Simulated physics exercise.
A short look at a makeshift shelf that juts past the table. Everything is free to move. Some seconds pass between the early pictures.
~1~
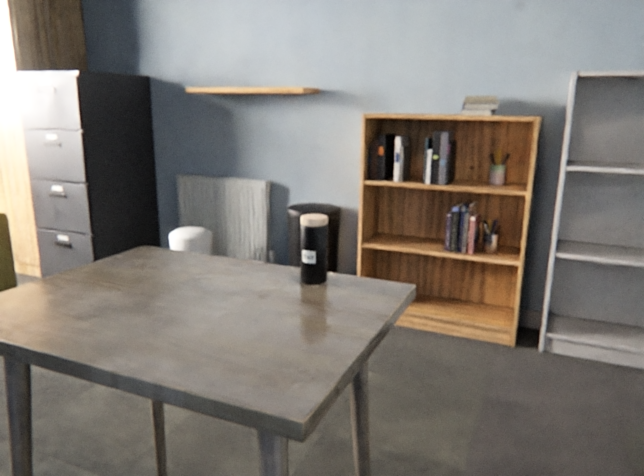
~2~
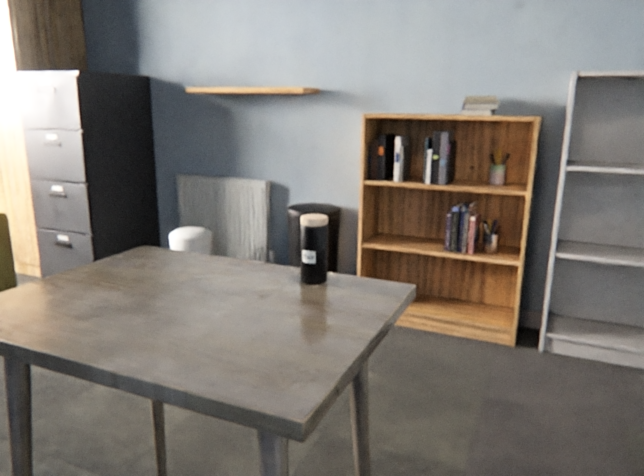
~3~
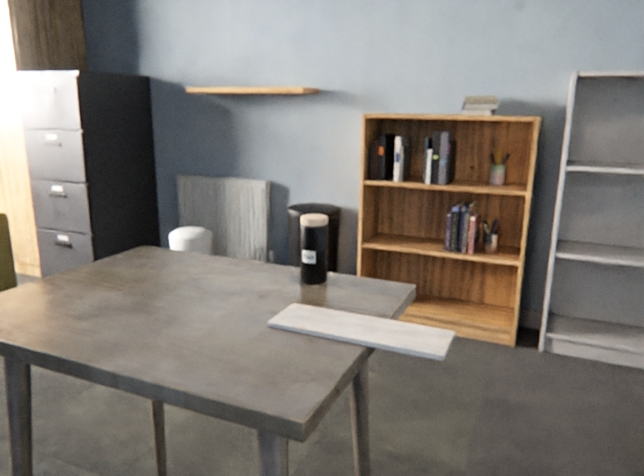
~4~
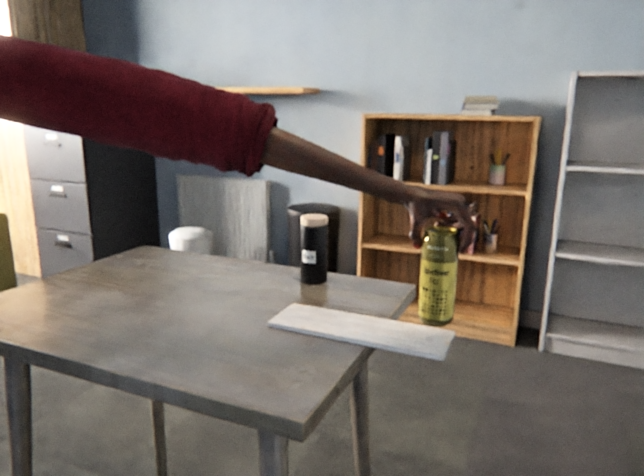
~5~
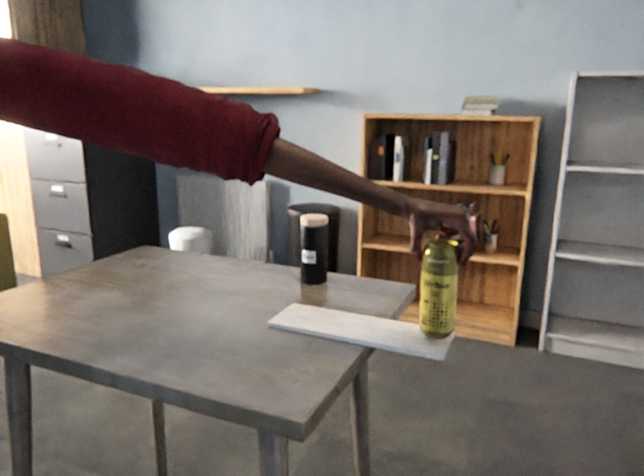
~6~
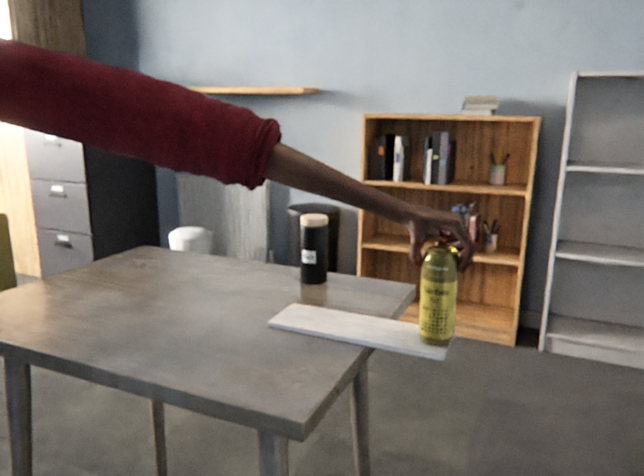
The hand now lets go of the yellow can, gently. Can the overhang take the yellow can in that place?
In the end the board goes over.
Then, 0.40 s on from there, white board and yellow can now down on the floor or falling.
Then, 0.50 s on from there, things are still on the move.
Then, 0.60 s on from there, as before.
In the end, down on the floor or falling, white board and yellow can; black jar unmoved. The board comes down.
